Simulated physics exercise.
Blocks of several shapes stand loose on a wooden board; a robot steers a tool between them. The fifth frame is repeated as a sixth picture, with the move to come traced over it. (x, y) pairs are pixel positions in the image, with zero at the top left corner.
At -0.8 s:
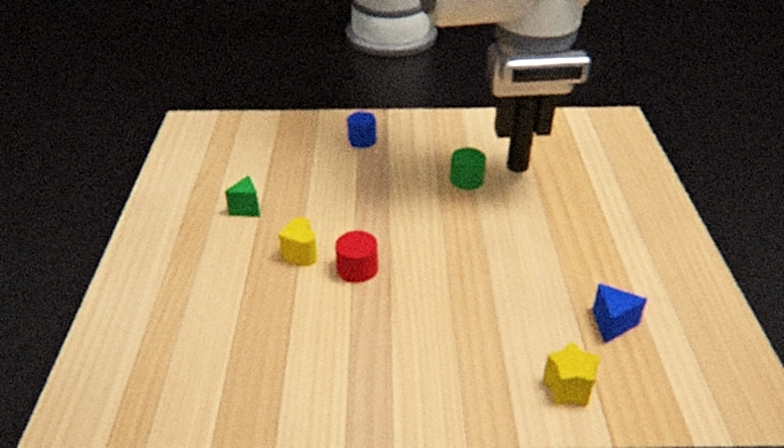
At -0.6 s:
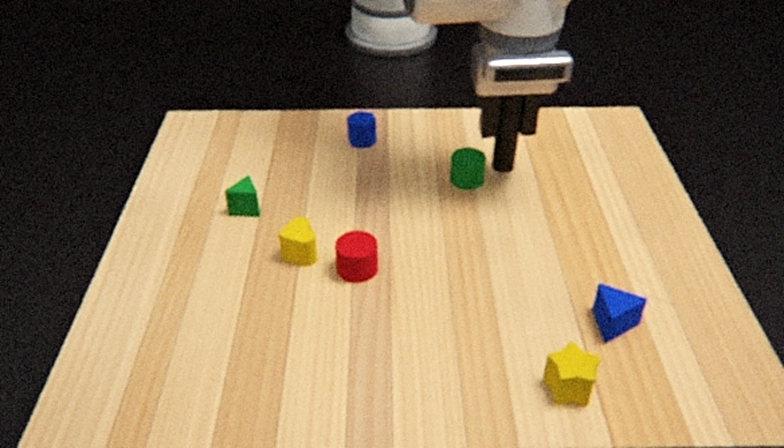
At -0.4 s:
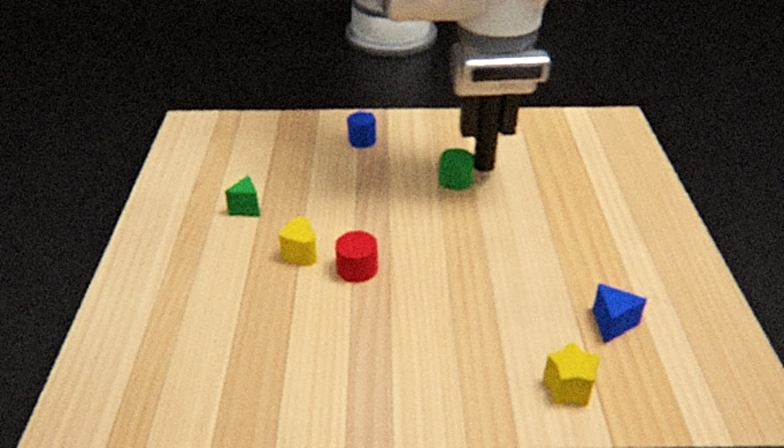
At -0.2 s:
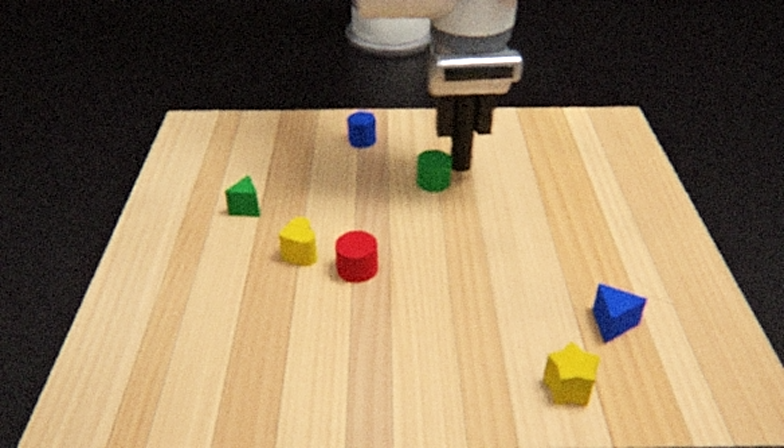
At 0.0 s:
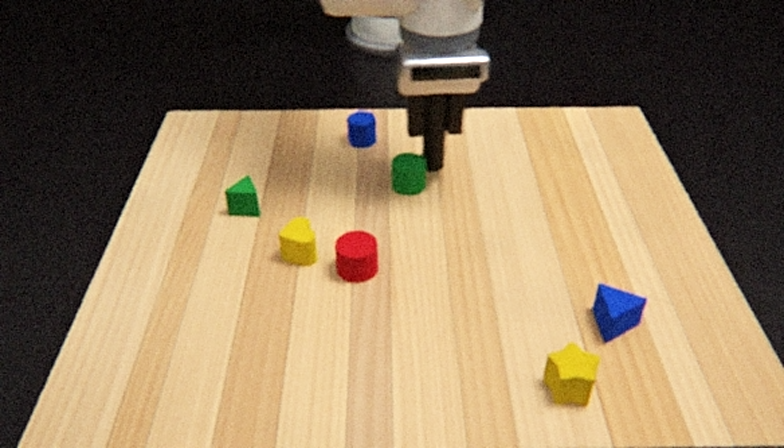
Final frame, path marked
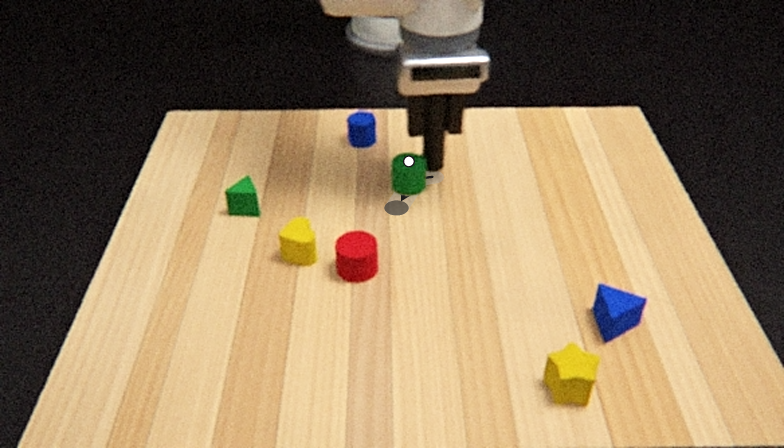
Robot arm moving left over a wooden board, its dark tool pushing a green cylinder leftward while the other coloured blocks stay still.
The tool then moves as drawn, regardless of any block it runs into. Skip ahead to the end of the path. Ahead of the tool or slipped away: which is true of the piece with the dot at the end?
By the time the path ends, the piece with the dot has slid off to the side or behind.
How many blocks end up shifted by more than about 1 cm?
The push will move one block.
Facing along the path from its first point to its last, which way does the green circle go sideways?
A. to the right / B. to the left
A
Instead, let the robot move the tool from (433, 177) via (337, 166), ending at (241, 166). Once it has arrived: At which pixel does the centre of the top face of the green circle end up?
Top centre: (389, 164).
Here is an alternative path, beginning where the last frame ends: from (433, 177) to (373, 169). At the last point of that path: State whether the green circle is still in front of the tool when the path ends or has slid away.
It slips away.
The line goes from (433, 177) via (414, 183) and (405, 195), ending at (397, 208); the dot is on the green circle.
What follows on the original path. Halfway along, tool (409, 178); green circle (382, 172).
At the end, tool (397, 197); green circle (367, 180).
